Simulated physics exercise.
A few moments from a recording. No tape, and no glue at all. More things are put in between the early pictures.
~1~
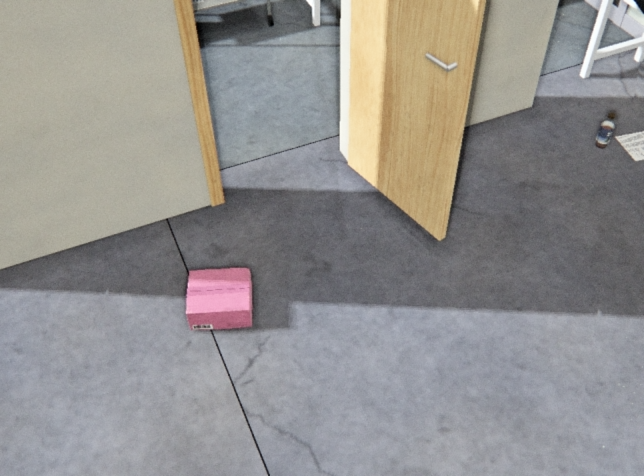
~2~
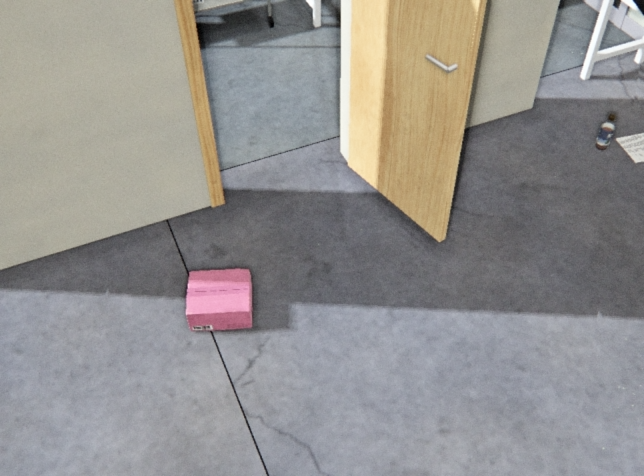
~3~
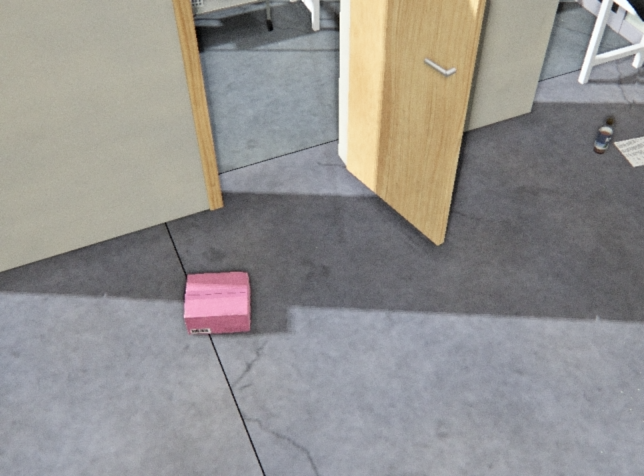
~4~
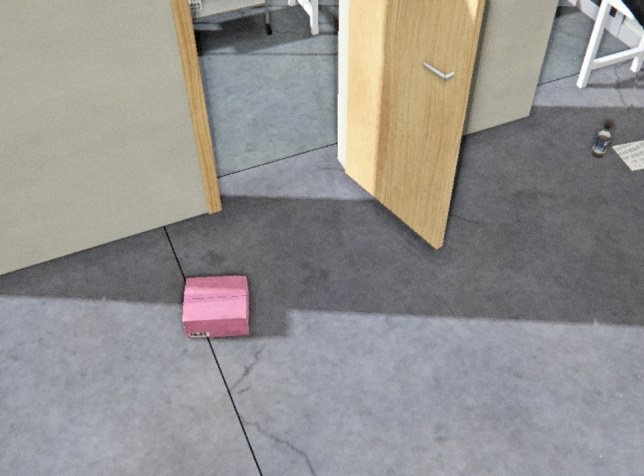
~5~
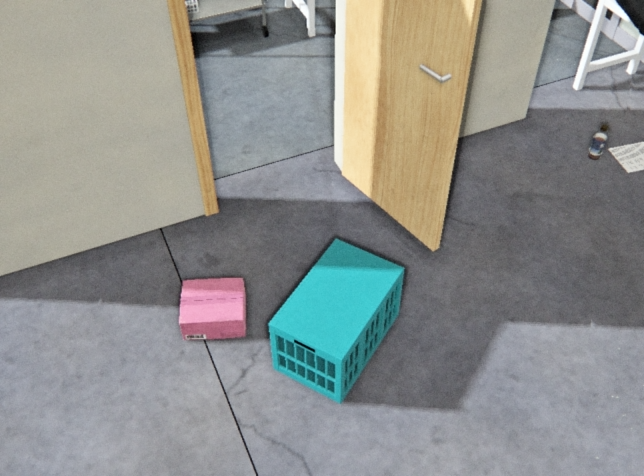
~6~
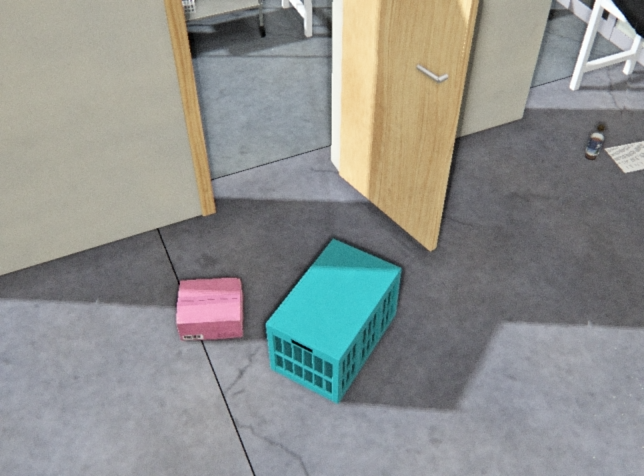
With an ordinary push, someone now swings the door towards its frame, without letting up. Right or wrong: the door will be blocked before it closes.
Wrong.
Then, 0.70 s later than the last frame, door at 68°.
Then, 1.20 s later than the last frame, door at 28°.
When it is over, door at 0°; both as before. End places, in pixels of the last picture, turquoise chest near (336, 319).
